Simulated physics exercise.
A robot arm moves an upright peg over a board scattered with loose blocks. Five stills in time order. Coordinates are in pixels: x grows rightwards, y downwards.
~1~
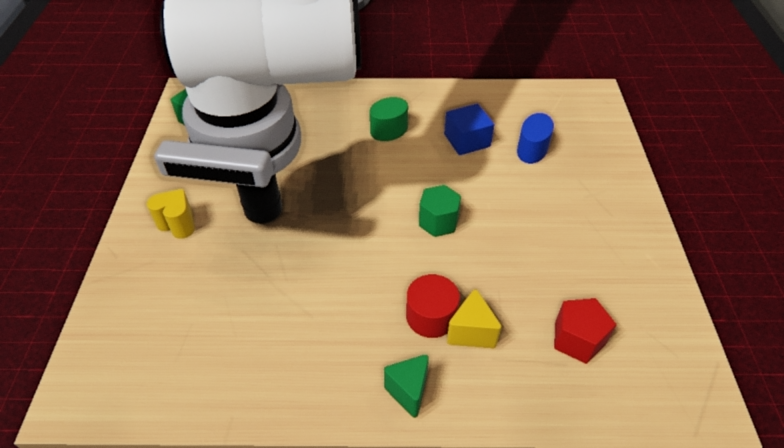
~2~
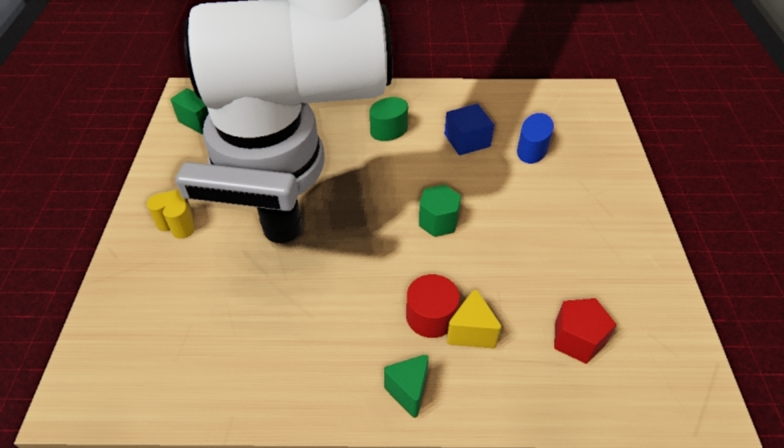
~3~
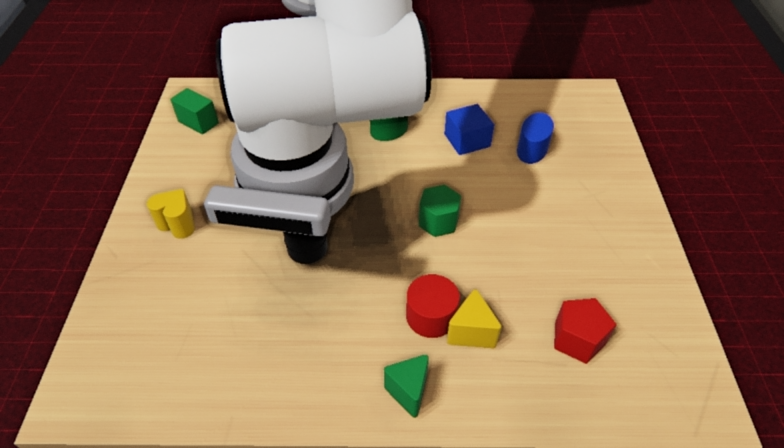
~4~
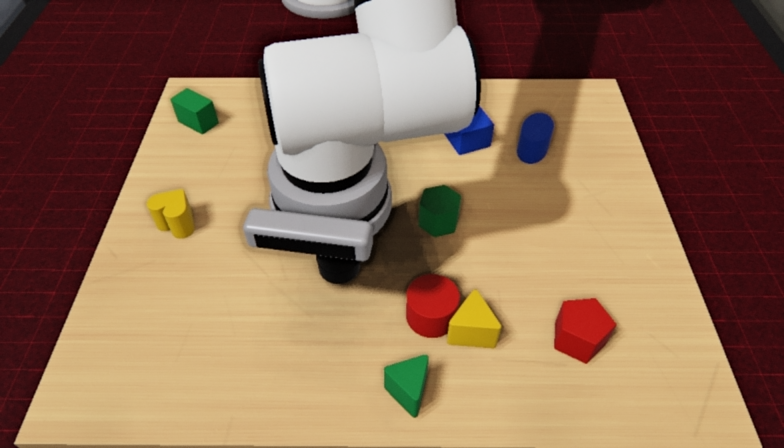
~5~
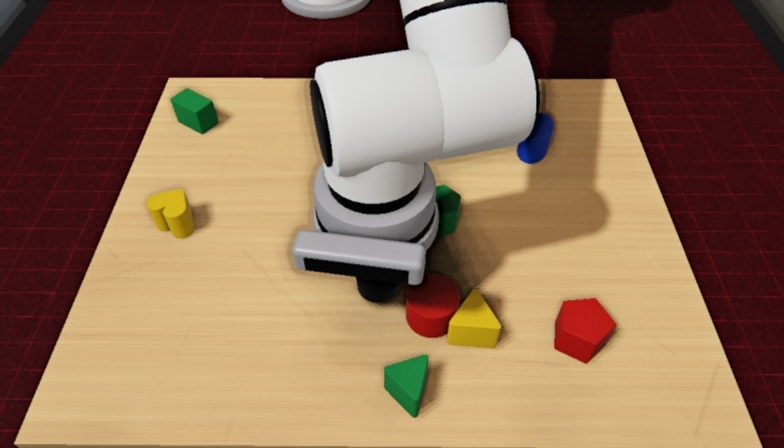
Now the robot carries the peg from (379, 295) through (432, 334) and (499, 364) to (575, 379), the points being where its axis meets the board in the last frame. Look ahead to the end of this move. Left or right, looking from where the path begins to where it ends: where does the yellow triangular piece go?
Measured against the direction from start to end, the yellow triangular piece shifts toward the left-hand side.
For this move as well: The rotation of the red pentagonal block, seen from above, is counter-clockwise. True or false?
My answer: True.
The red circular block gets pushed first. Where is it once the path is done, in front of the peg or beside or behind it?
Ahead of the peg.
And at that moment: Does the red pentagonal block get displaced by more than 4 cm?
That would be a no.
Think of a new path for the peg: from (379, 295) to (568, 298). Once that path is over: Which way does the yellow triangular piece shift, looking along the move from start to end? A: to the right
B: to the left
Letter A.
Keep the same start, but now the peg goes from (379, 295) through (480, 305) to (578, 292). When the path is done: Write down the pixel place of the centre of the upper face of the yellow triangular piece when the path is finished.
At pixel (542, 366).
The first path, step by step. One third of the way, peg at (434, 327); red circular block at (486, 320); yellow triangular piece at (531, 325), turned 20° anticlockwise.
Two thirds of the way, peg at (502, 356); red circular block at (559, 349); yellow triangular piece at (605, 349), turned 40° anticlockwise; red pentagonal block at (616, 318), turned 75° anticlockwise.
At the end, peg at (579, 371); green triangular piece not moved; red circular block at (640, 365); yellow triangular piece at (687, 367), turned 35° anticlockwise; red pentagonal block at (619, 316), turned 90° anticlockwise.
